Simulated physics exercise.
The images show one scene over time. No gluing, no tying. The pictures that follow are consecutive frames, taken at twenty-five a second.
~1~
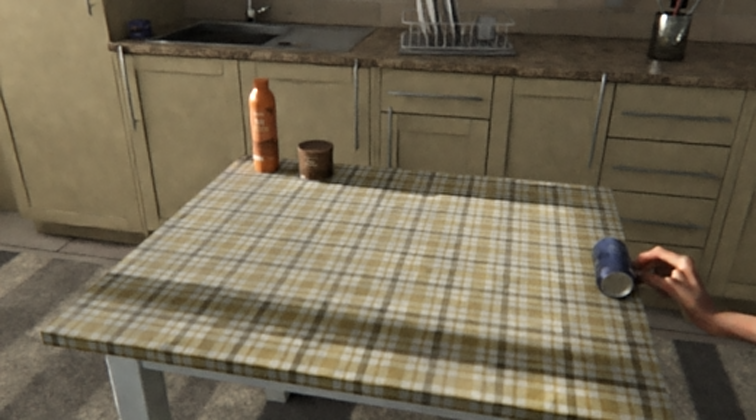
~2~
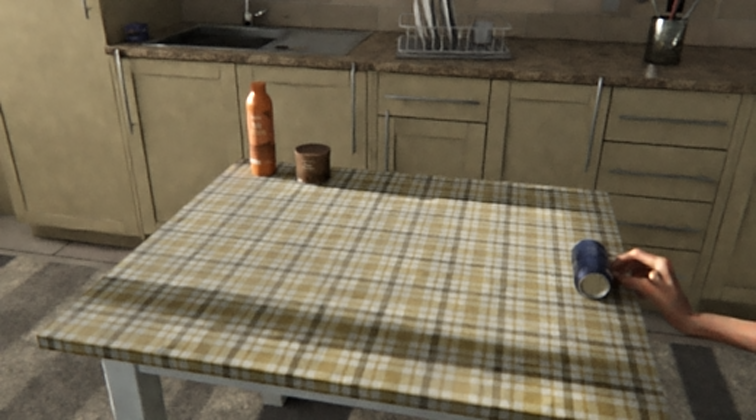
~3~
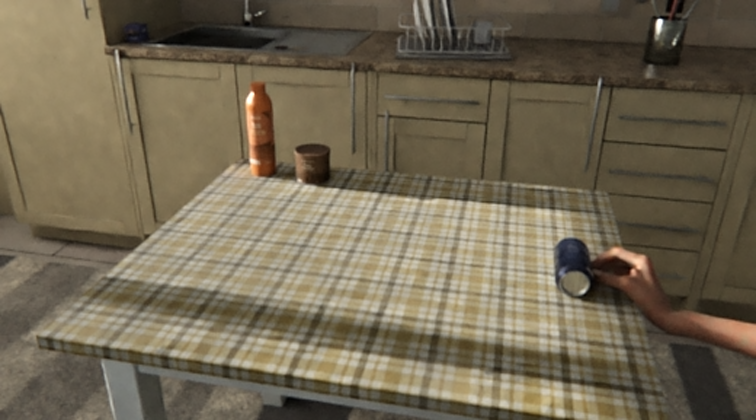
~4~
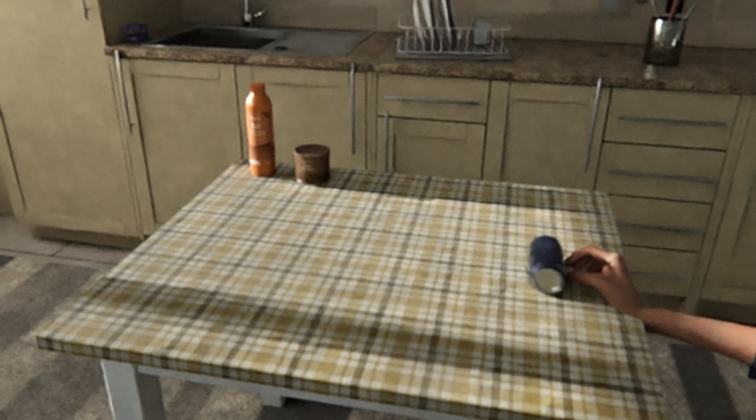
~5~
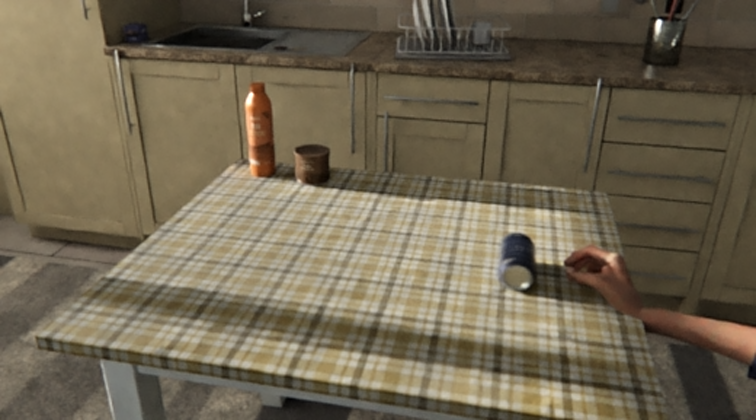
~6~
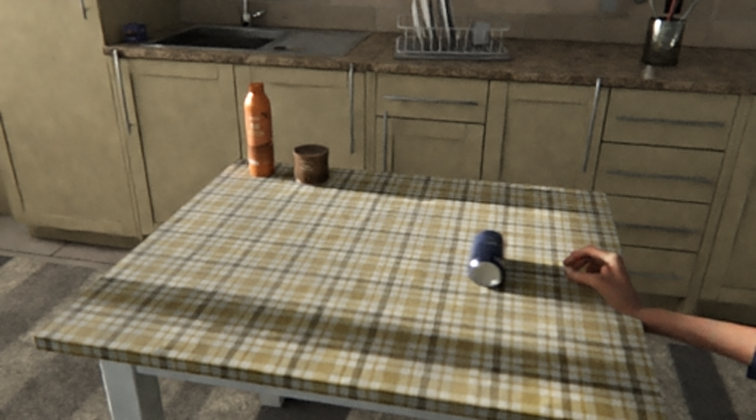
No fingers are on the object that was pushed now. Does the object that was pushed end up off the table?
Yes. It will end up off the table.
Then, 0.40 s after the last picture, blue can rolled well along near (241, 230).
Then, 0.80 s after the last picture, blue can now off the table.
By the end, off the table, blue can.
